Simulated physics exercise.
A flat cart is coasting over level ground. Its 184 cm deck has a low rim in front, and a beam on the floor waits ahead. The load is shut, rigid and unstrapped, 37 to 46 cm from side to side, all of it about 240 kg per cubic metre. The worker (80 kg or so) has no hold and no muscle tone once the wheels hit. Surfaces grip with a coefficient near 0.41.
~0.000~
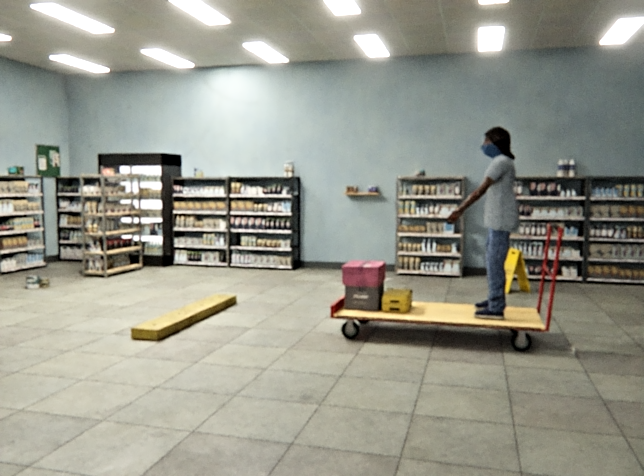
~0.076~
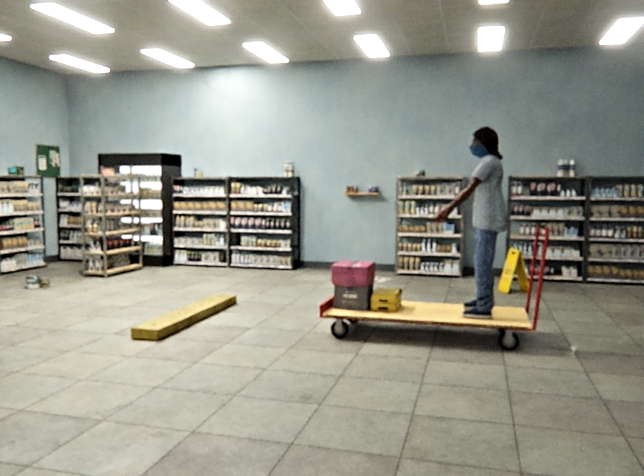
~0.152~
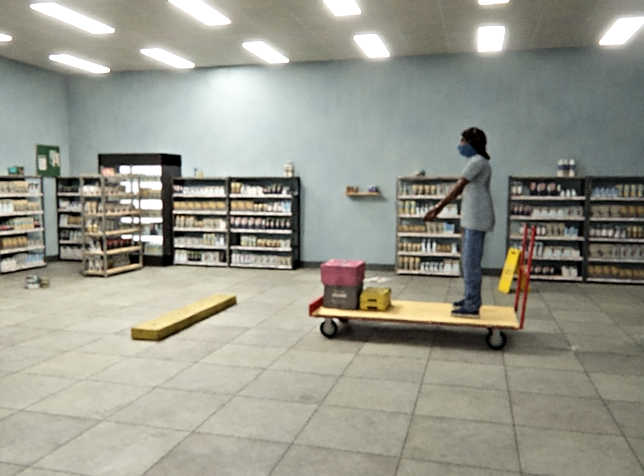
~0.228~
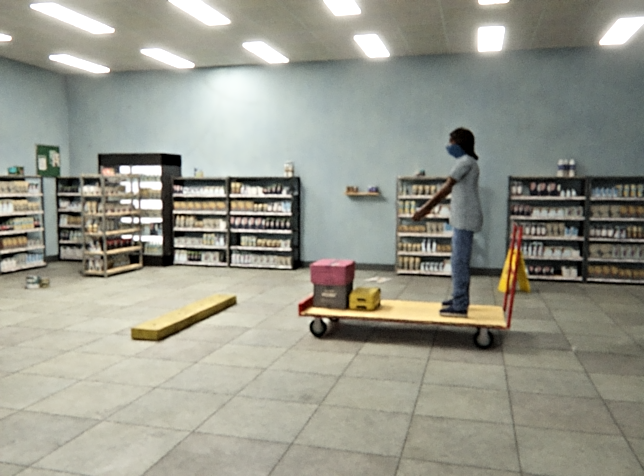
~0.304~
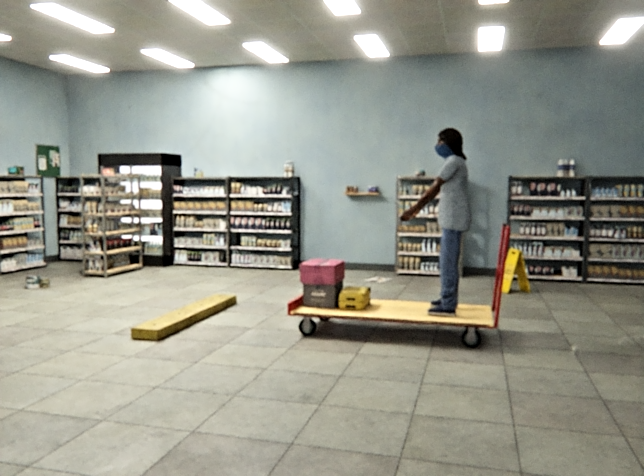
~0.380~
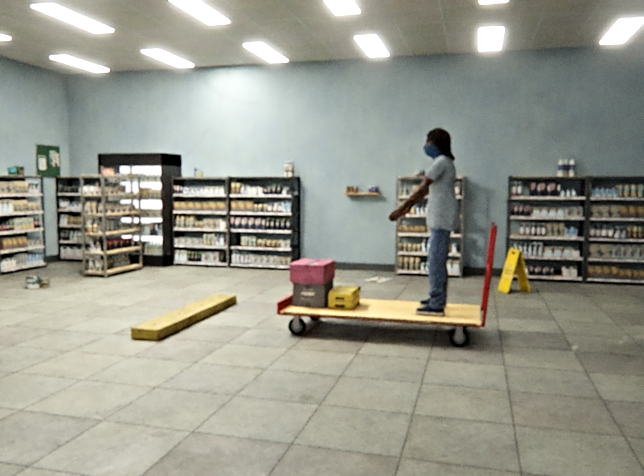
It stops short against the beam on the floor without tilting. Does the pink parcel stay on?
In the end the pink parcel ends off the deck.
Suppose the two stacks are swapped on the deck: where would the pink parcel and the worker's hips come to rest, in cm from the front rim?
In that case pink 70 past, hips 120 behind.
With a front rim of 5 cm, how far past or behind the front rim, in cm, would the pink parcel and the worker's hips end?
Then pink 10 past, hips 120 behind.
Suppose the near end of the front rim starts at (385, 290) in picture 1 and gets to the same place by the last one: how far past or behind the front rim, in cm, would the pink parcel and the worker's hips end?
Then pink 110 past, hips 0 past.
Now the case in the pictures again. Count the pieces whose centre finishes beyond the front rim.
1 of them.
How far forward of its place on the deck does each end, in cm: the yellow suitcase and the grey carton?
Yellow 10, grey 5.
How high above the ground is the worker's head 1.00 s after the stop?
About 50 cm.
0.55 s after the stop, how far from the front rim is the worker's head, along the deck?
Some 50 cm behind it.
Impact comes at 1.15 s.
After 1.70 s the pink parcel is 13 cm past the rim, tilted 95°, near (185, 289) in the last picture's view.
After 2.15 s the pink parcel is 11 cm past the rim, tilted 90°, near (186, 292) in the last picture's view.
When all is still (2.4 s), past the rim, pink parcel; behind it, yellow suitcase, grey carton and the worker's hips.
